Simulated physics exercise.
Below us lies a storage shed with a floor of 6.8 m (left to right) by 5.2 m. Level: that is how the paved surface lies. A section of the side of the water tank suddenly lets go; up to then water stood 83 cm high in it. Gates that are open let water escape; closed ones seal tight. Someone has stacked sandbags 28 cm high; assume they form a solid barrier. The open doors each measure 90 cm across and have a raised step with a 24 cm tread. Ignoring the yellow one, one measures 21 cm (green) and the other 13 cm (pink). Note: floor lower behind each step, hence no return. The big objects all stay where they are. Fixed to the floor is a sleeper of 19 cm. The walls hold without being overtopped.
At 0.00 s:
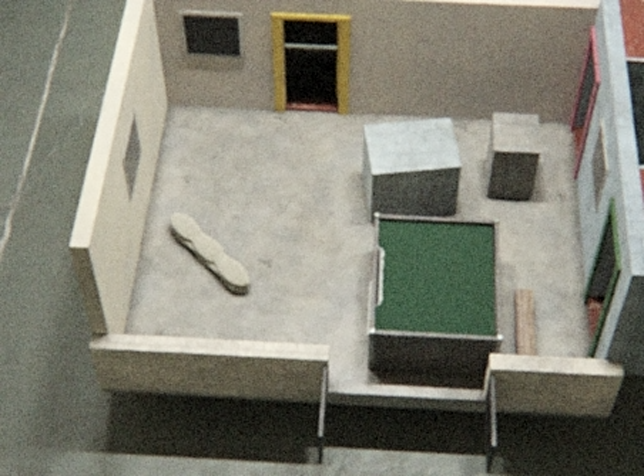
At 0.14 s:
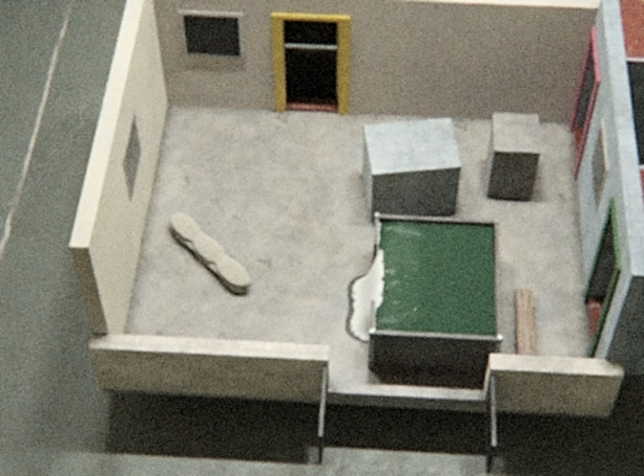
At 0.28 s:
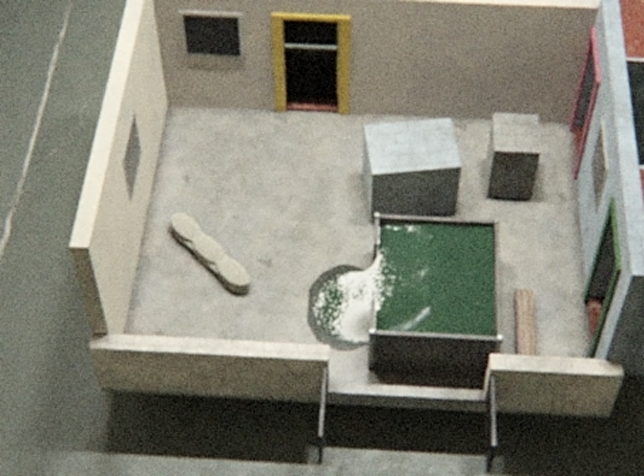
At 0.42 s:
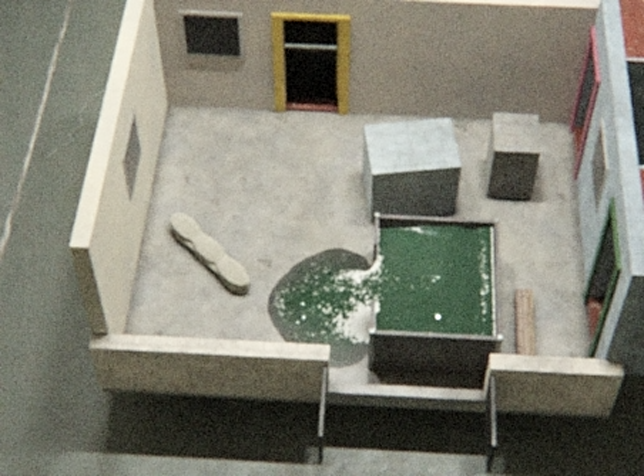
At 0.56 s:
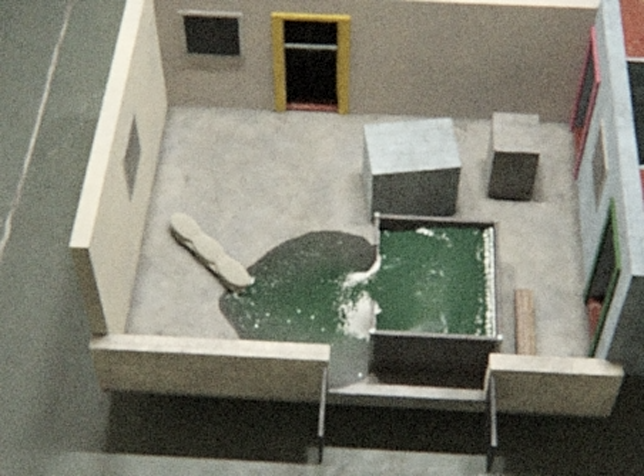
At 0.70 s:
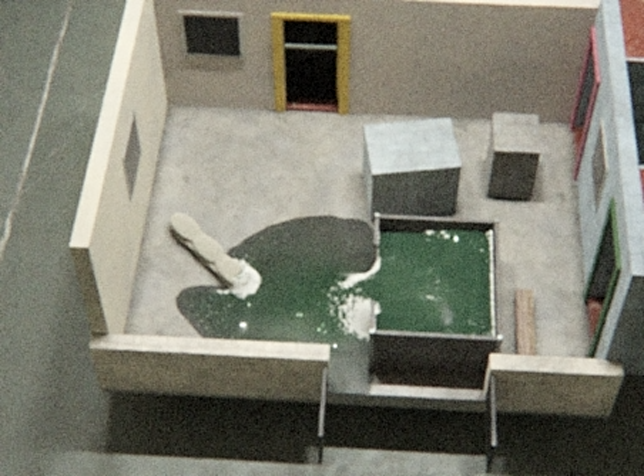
A roofless storage shed with a pale grey floor and beige walls is seen from high above at a fixed angle. A dark-sided tank of green water stands right of centre near the front wall, with pale boxes behind it, a lumpy beige barrier at left and a yellow-edged door at the back. Foaming white water bursts from the tank's left side, then spreads leftward across the floor as a widening green and dark patch, reaching the barrier's lower end.
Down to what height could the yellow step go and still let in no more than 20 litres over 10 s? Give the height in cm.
I would say down to about 6 cm.
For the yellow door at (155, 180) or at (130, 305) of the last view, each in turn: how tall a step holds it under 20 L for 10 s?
In turn: About 15 cm, about 29 cm.
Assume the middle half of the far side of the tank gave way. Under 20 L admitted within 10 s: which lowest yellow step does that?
In that case about 9.5 cm.
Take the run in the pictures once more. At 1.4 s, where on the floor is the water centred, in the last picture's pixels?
It lies near (360, 306) in the last picture.
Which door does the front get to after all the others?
The answer is the green one.
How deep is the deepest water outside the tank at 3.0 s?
I'd put it near 36 cm.
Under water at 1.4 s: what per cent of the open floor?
Close to 35 per cent of it is wet.
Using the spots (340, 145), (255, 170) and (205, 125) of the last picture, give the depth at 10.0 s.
I'd read roughly 6, 9 and 11 cm there.
After 1.4 s water covers 35 % of the floor, deepest (56 cm) near (121, 355); it has not reached the yellow door.
After 3.0 s water covers 45 % of the floor, deepest (36 cm) near (186, 128); 6 cm at the yellow door, 0 litres in over its 8 cm step.
After 10.0 s water covers 95 % of the floor, deepest (15 cm) near (567, 154); 9 cm at the yellow door, 6 litres in over its 8 cm step.
At the yellow door as built, the water arrived by 2.8 s and peaked near 10 cm at 5.2 s.
Run again over the same 10 s with other heights there, 24 litres in over 5.5 cm, 15 litres over 6.5 cm. The limit of 20 litres is kept from about 6 cm up.
